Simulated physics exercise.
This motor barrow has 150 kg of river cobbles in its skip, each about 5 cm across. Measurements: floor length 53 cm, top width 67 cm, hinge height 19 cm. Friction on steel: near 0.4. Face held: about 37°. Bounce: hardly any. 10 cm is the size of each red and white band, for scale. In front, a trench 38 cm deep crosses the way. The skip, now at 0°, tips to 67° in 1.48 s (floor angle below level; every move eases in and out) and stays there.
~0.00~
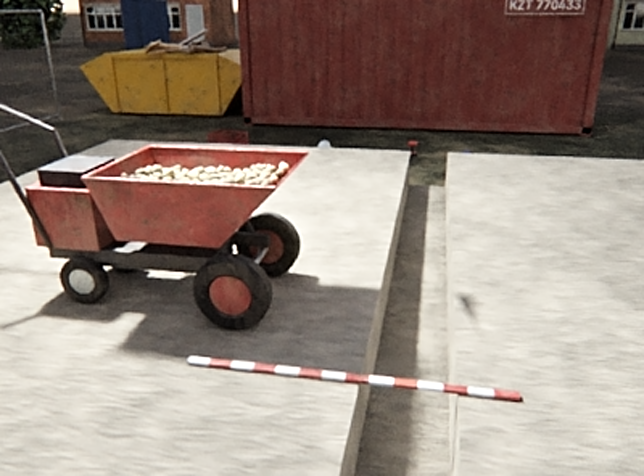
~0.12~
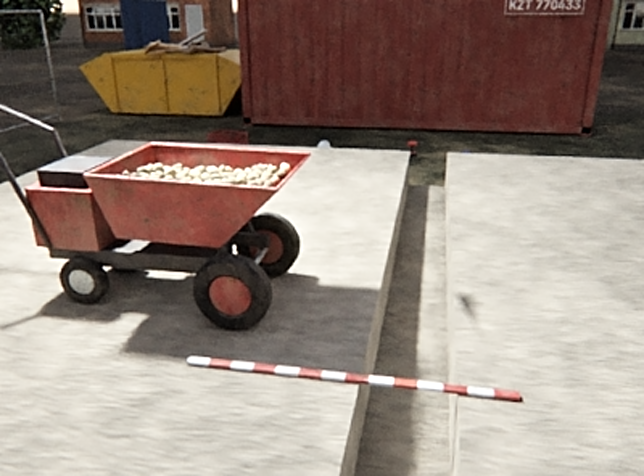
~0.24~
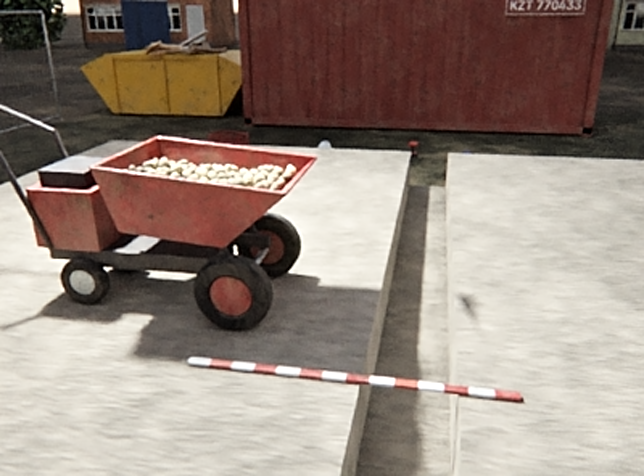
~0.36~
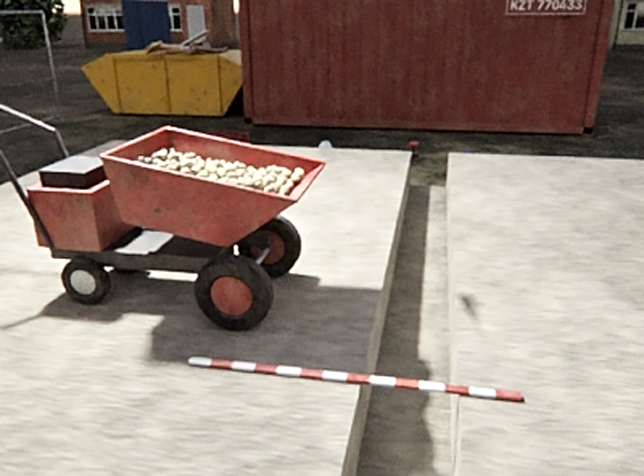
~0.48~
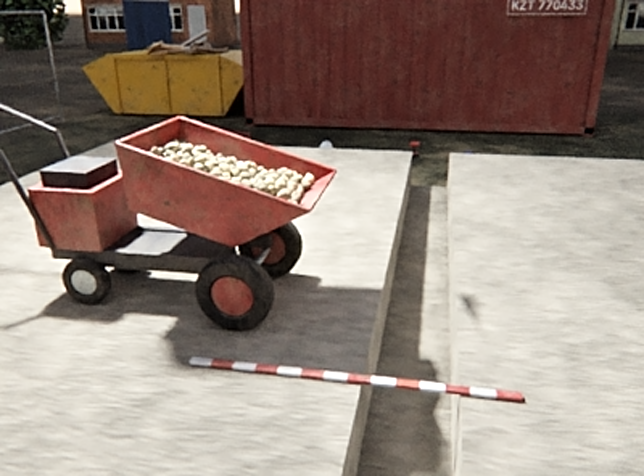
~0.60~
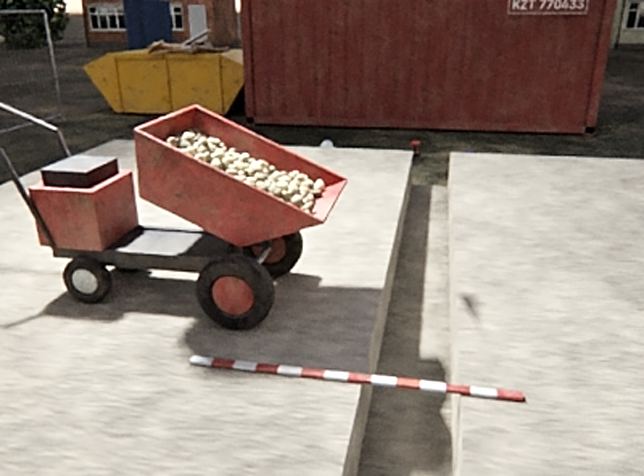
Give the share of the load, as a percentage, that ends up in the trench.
100 %.
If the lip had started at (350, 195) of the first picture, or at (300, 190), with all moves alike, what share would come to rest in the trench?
First spot about 50, second spot about 95 per cent.
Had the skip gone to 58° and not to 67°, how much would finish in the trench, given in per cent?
With that change, near 85 per cent.
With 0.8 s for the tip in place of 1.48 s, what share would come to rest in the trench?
That would give about 100 percent.
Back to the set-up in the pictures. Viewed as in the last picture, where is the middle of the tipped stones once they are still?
I'd put it close to (417, 360).
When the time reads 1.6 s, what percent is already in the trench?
Something like 40 in a hundred.
After 1.1 s the floor is at 57°; 100 % in the skip; the foremost stones are at (357, 258).
After 1.6 s the floor is at 67°; 58 % in the skip, 2 % short of the trench, 40 % in the trench; the foremost stones are at (449, 374).
After 1.9 s the floor is at 67°; 24 % in the skip, 1 % short of the trench, 74 % in the trench; the foremost stones are at (453, 355).
After 3.9 s the floor is at 67°; 0 % in the skip, 100 % in the trench; the foremost stones are at (454, 358).
